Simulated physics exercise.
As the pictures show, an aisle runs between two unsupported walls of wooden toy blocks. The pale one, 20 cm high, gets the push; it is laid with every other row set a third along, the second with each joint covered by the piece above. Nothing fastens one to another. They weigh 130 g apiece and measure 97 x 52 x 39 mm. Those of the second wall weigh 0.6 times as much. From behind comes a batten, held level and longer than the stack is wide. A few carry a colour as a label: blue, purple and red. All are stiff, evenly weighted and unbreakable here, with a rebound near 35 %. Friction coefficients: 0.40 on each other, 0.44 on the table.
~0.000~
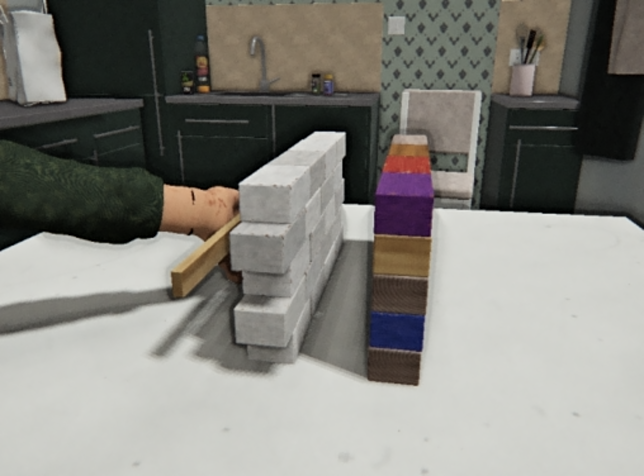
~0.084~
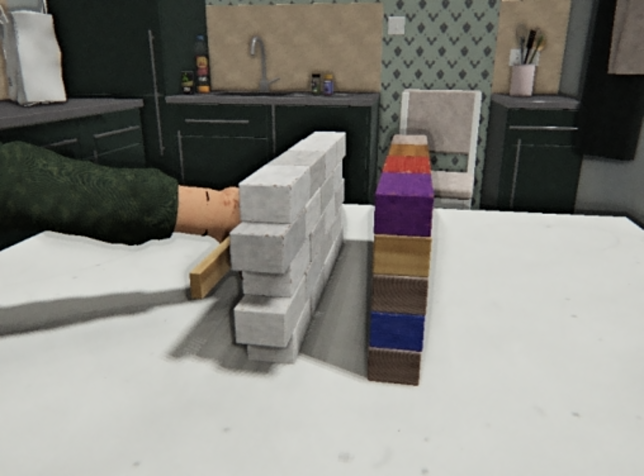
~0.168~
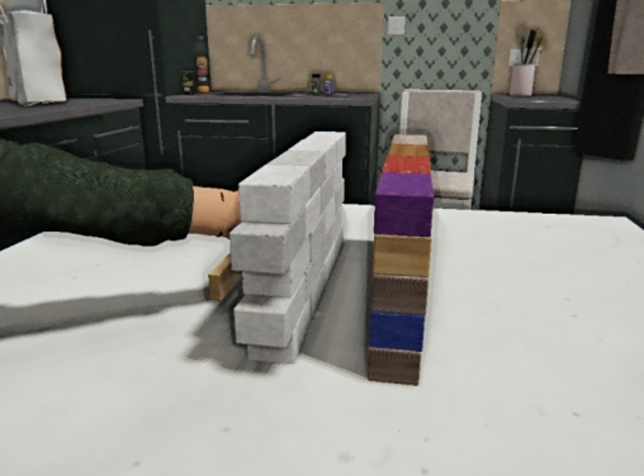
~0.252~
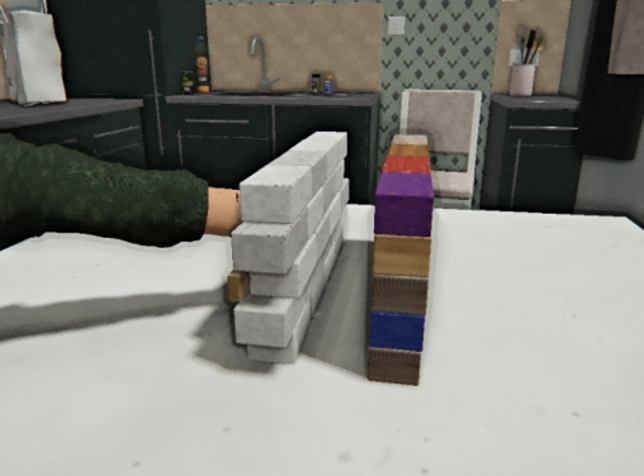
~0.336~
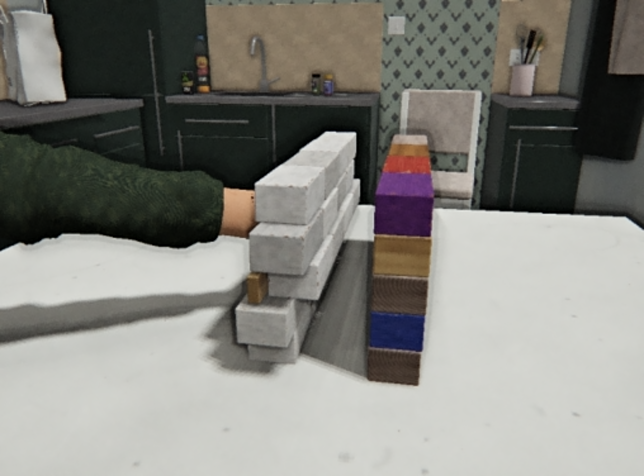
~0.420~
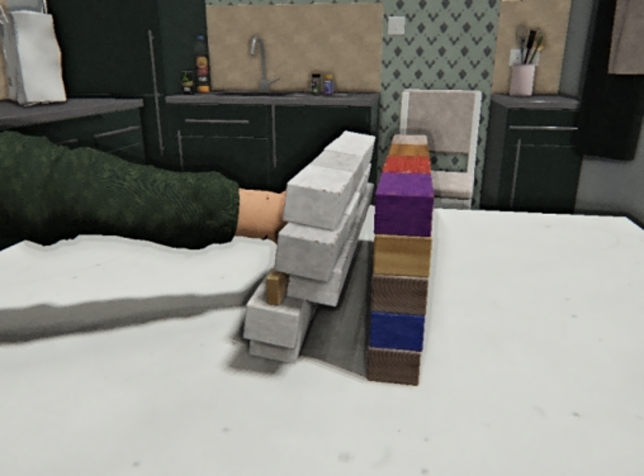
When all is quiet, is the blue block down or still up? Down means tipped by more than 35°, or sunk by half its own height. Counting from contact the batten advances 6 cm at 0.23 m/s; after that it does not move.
In the end the blue block drops.
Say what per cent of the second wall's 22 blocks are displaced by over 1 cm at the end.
It is 90 per cent.
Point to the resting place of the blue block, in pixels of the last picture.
Near (536, 362).
Around 0.58 s, 1 of the pale wall down; none of the 22 blocks of the second wall down, 19 disturbed; blue block tipped 7°; red block tipped 8°.
Around 0.74 s, 12 of the pale wall down; 19 of the 22 blocks of the second wall down; blue block tipped 41°; purple block tipped 41°, 46 mm lower.
Around 0.96 s, 12 of the pale wall down; 18 of the 22 blocks of the second wall down; blue block on its side; red block upside down.
Finally (1.7 s), 12 of the pale wall down; 18 of the 22 blocks of the second wall down; blue block on its side; purple block upside down; red block upside down. Seen by the last camera, middles, blue block near (536, 363).
